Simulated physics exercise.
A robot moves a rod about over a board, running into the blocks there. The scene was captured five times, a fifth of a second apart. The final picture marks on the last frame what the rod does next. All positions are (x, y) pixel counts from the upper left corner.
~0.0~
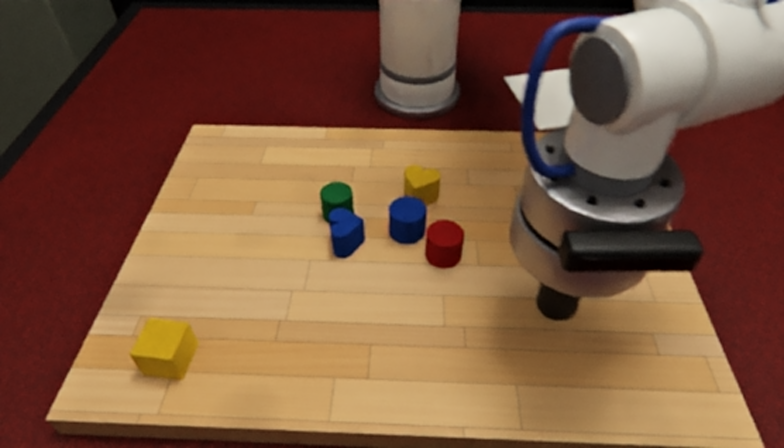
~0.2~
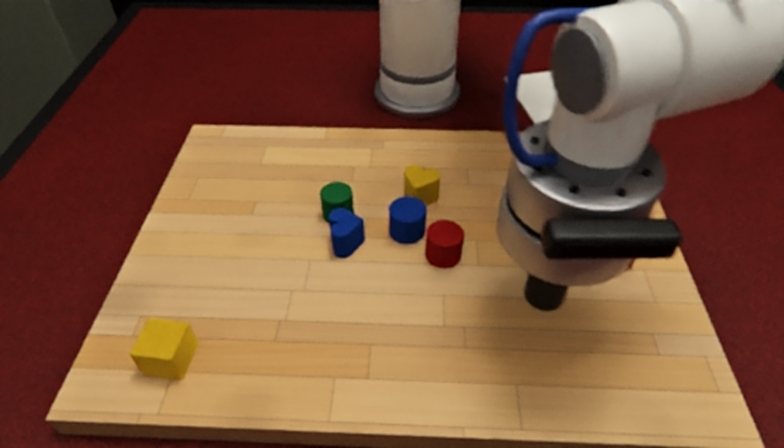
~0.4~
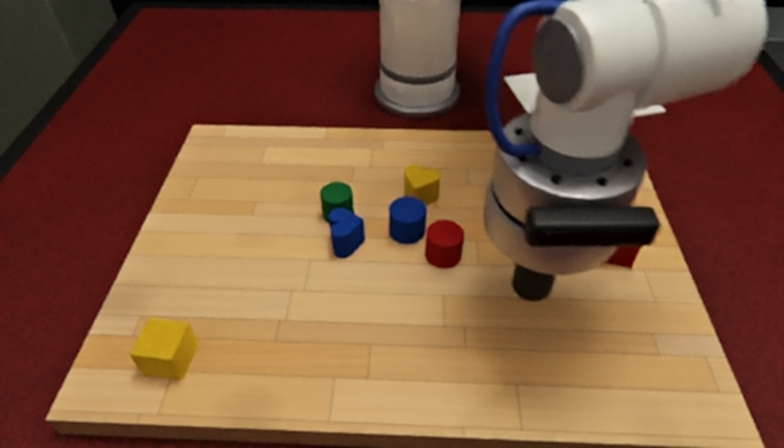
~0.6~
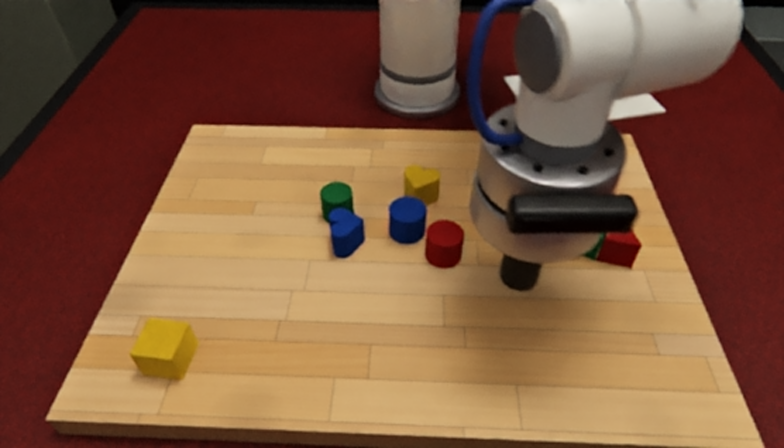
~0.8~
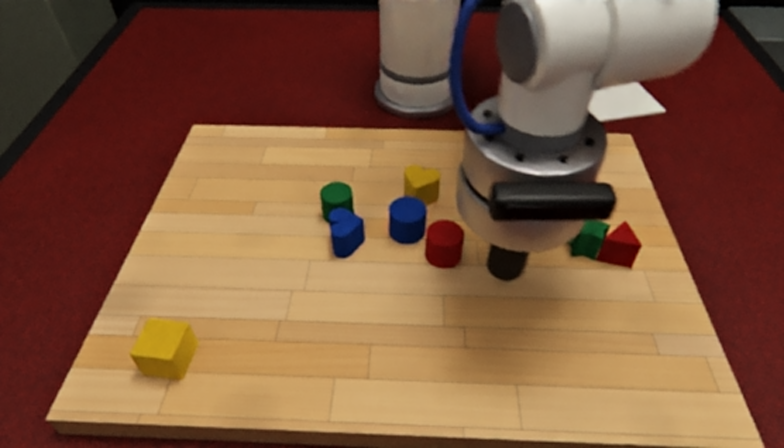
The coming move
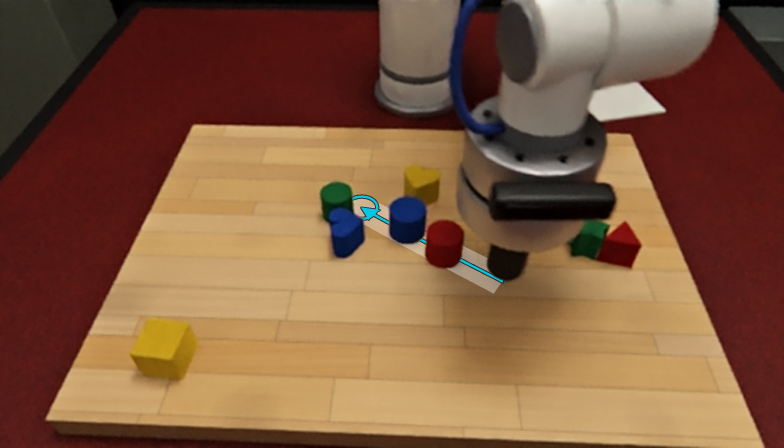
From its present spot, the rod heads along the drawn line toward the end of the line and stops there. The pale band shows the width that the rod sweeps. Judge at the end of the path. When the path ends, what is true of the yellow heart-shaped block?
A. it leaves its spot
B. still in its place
My answer is option B.
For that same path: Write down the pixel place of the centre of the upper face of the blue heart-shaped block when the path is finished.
Its top centre is at about (323, 228).
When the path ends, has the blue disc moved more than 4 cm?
Yes
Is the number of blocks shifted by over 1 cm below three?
No, it doesn't check out.
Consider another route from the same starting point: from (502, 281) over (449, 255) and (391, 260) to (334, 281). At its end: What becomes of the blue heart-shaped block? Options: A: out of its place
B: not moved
A - out of its place.
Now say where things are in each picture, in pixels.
The first frame shows rod's lower end (556, 305); green disc (336, 192); blue heart-shaped block (344, 221); blue disc (408, 209); yellow heart-shaped block (421, 175); red disc (445, 232).
The second frame shows rod (544, 295); blocks still.
The third frame shows rod (531, 286); blocks still.
The fourth frame shows rod (519, 276); blocks still.
The fifth frame shows rod (506, 267); green disc (336, 192); blue heart-shaped block (344, 221); blue disc (408, 209); yellow heart-shaped block (421, 175); red disc (445, 232).
Drawn move, in a line from (502, 281) to (361, 208).
On the path given first. One third of the way, rod (451, 239); blue disc (393, 201); red disc (417, 221).
Two thirds of the way, rod (403, 215); green disc (322, 186); blue heart-shaped block (336, 222); blue disc (357, 186); red disc (367, 210).
At the end, rod (360, 193); green disc (300, 179); blue heart-shaped block (323, 228); blue disc (333, 172); yellow heart-shaped block still; red disc (336, 204).
